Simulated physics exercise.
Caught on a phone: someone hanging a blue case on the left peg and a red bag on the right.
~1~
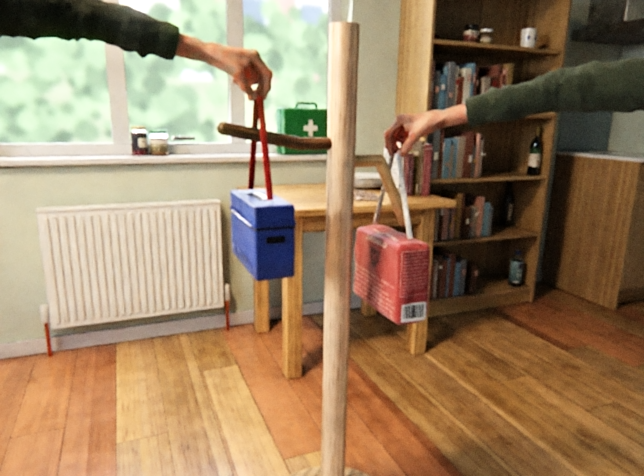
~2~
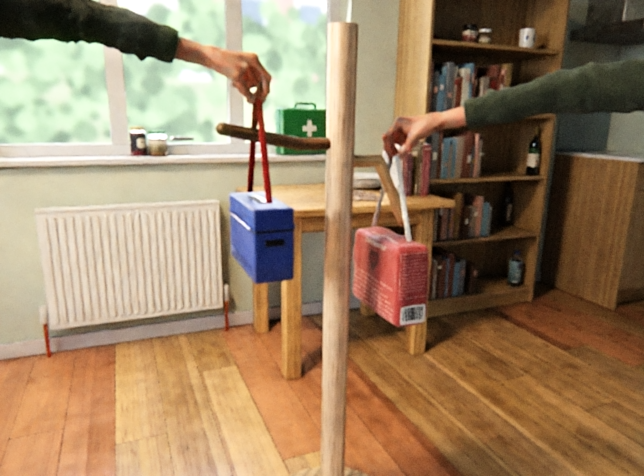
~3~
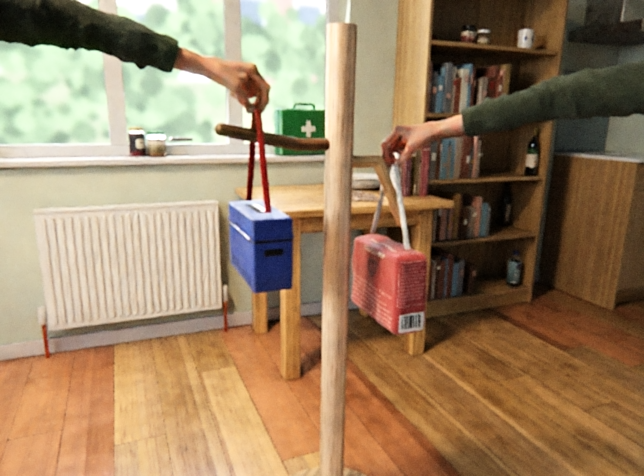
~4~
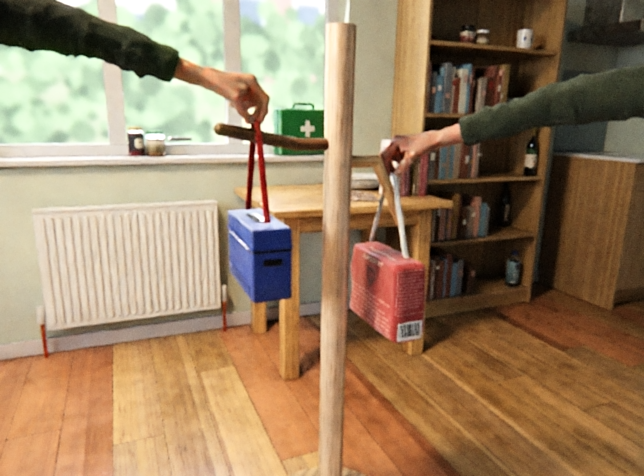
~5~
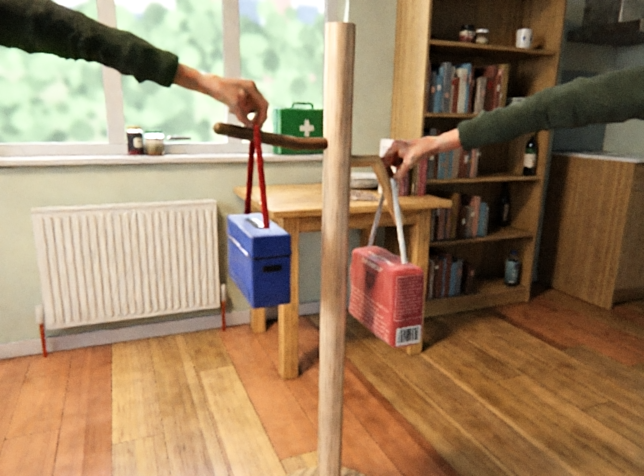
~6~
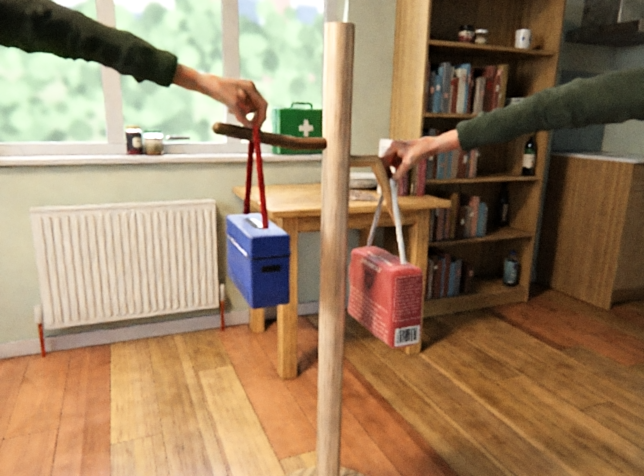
Two hands lowering a blue case on the left and a red bag on the right slightly beside a wooden post.
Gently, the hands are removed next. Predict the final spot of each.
The blue case ends on the peg, the red bag ends off the peg.
Then, 0.28 s past the final frame, blue case on its peg near (256, 259); red bag falling near (379, 377).
Then, 0.52 s past the final frame, blue case on its peg near (259, 259); red bag on the floor.
When it is over, blue case on its peg near (259, 259); red bag on the floor. The blue case stays hanging and the red bag drops to the floor.
